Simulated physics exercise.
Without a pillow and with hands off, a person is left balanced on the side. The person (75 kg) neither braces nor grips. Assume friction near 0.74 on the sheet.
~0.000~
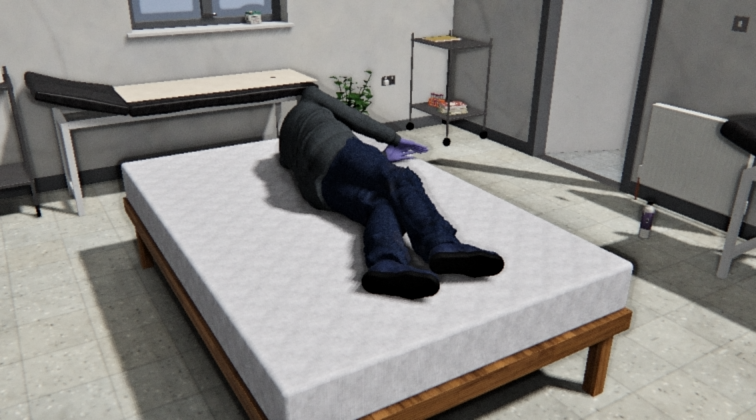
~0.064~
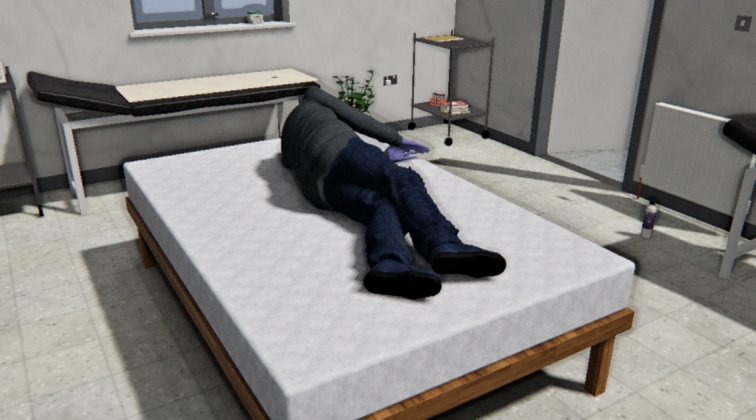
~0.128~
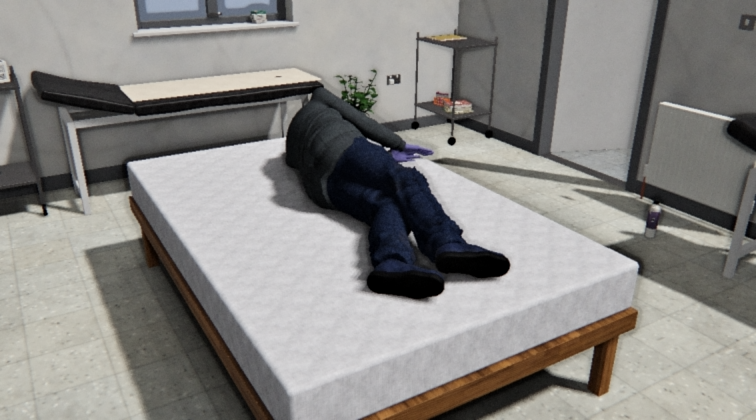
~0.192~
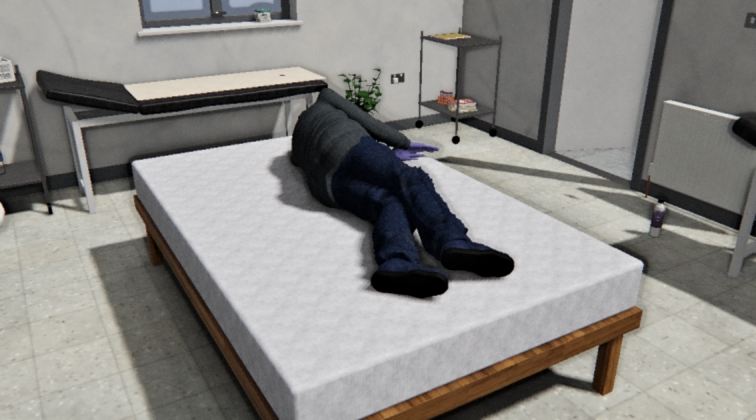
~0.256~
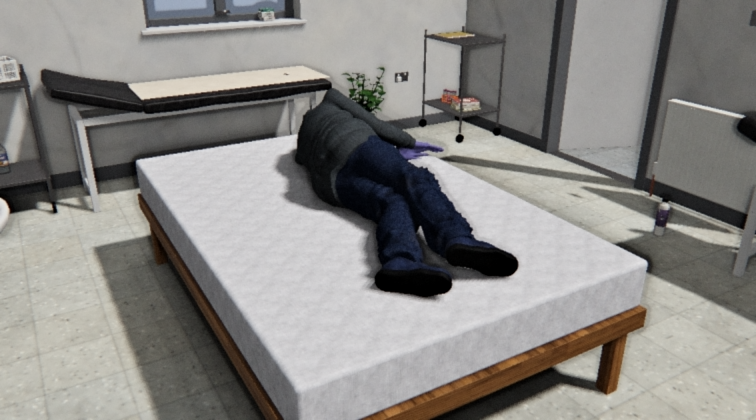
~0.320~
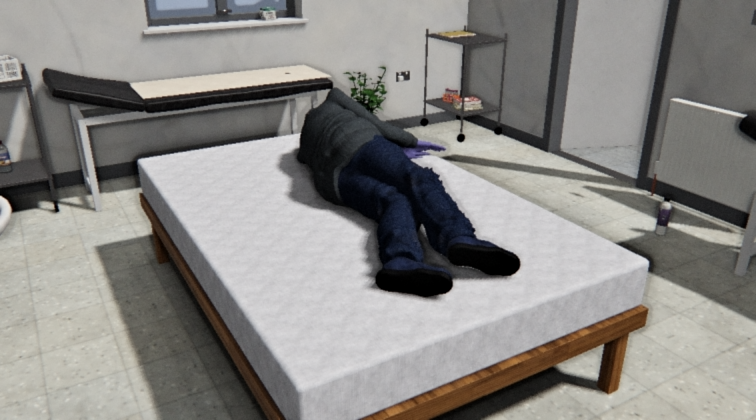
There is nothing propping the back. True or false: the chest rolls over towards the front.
True.
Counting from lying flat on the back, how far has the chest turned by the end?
Some 130°.
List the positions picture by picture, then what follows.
In the first frame, chest (304, 133); shoulders at 110°.
In the second frame, chest (306, 132); shoulders at 110°.
In the third frame, chest (312, 133); shoulders at 115°.
In the fourth frame, chest (317, 133); shoulders at 115°.
In the fifth frame, chest (323, 133); shoulders at 115°.
In the sixth frame, chest (325, 132); shoulders at 115°.
After 0.54 s the chest is turned 120° from lying flat on the back, near (327, 132) in the last picture's view.
After 0.94 s the chest is turned 125° from lying flat on the back, near (330, 134) in the last picture's view.
After 1.54 s the chest is turned 125° from lying flat on the back, near (331, 134) in the last picture's view.
When all is still (4.0 s), chest rolls forwards.
